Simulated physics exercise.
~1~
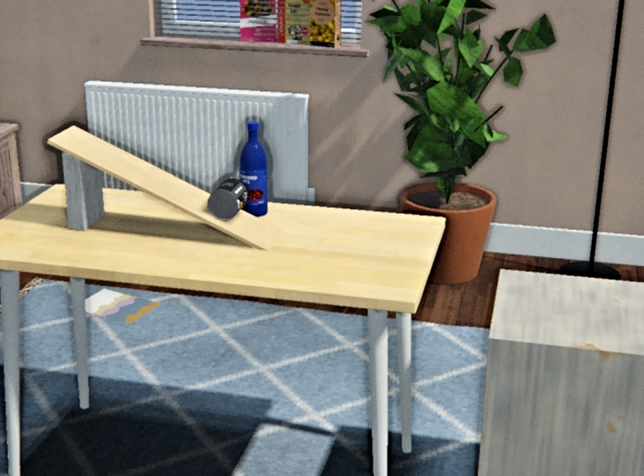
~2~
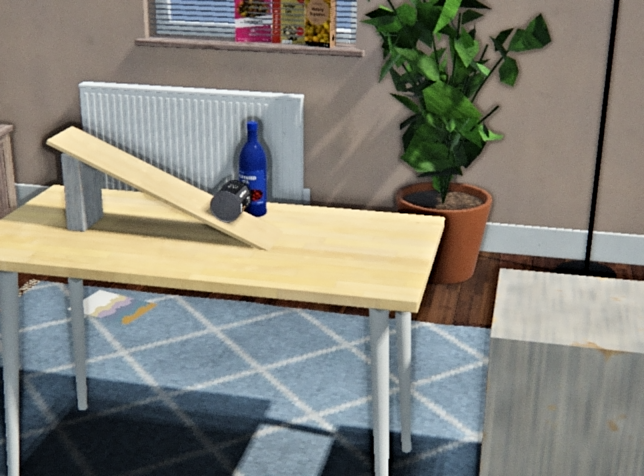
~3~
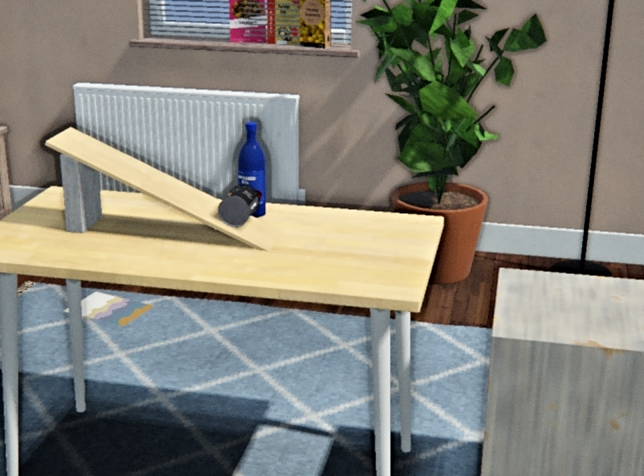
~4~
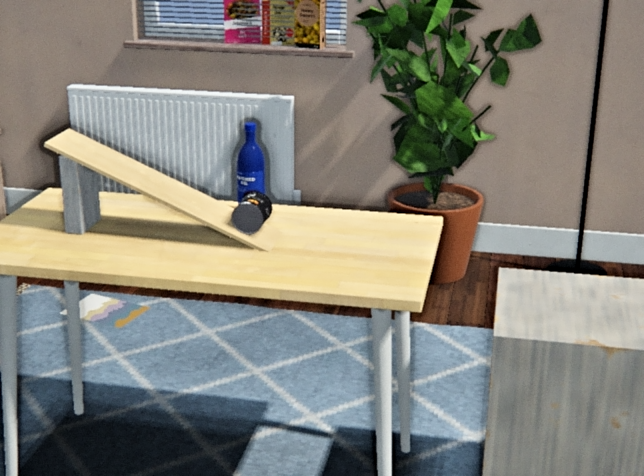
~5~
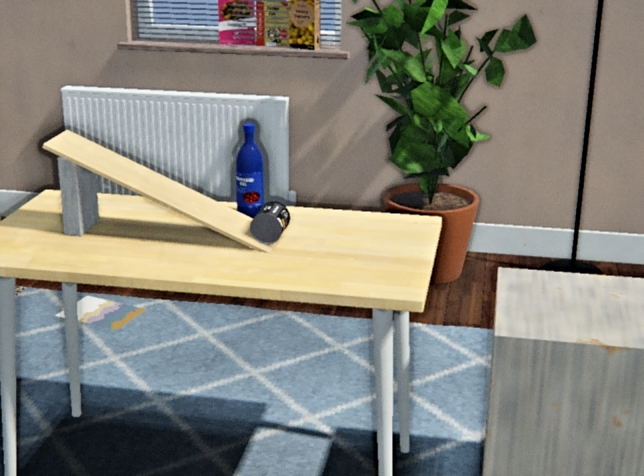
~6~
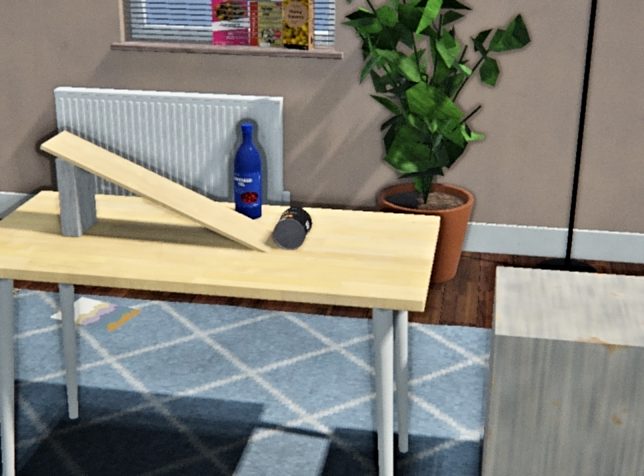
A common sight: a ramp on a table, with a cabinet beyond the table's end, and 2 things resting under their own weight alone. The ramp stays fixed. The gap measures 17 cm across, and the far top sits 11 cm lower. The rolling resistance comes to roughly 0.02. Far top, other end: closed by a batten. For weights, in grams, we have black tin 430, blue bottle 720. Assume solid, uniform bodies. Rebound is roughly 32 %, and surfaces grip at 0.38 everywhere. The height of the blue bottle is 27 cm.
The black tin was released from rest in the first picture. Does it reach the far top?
No.
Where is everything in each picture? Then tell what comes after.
In the first picture, 55 cm to the edge; black tin (229, 200); blue bottle (254, 169).
In the second picture, 55 cm to the edge; black tin (231, 201); blue bottle (253, 169).
In the third picture, 52 cm to the edge; black tin (239, 206); blue bottle (252, 169).
In the fourth picture, 49 cm to the edge; black tin (252, 213); blue bottle (251, 170).
In the fifth picture, 44 cm to the edge; black tin (270, 223); blue bottle (250, 171).
In the sixth picture, 37 cm to the edge; black tin (293, 229); blue bottle (248, 171).
Then, 0.40 s past the last view, 6 cm to the edge; black tin near (411, 237).
Then, 0.80 s past the last view, down in the gap; black tin near (446, 370).
Finally, down in the gap; blue bottle still in place (within 8 cm).
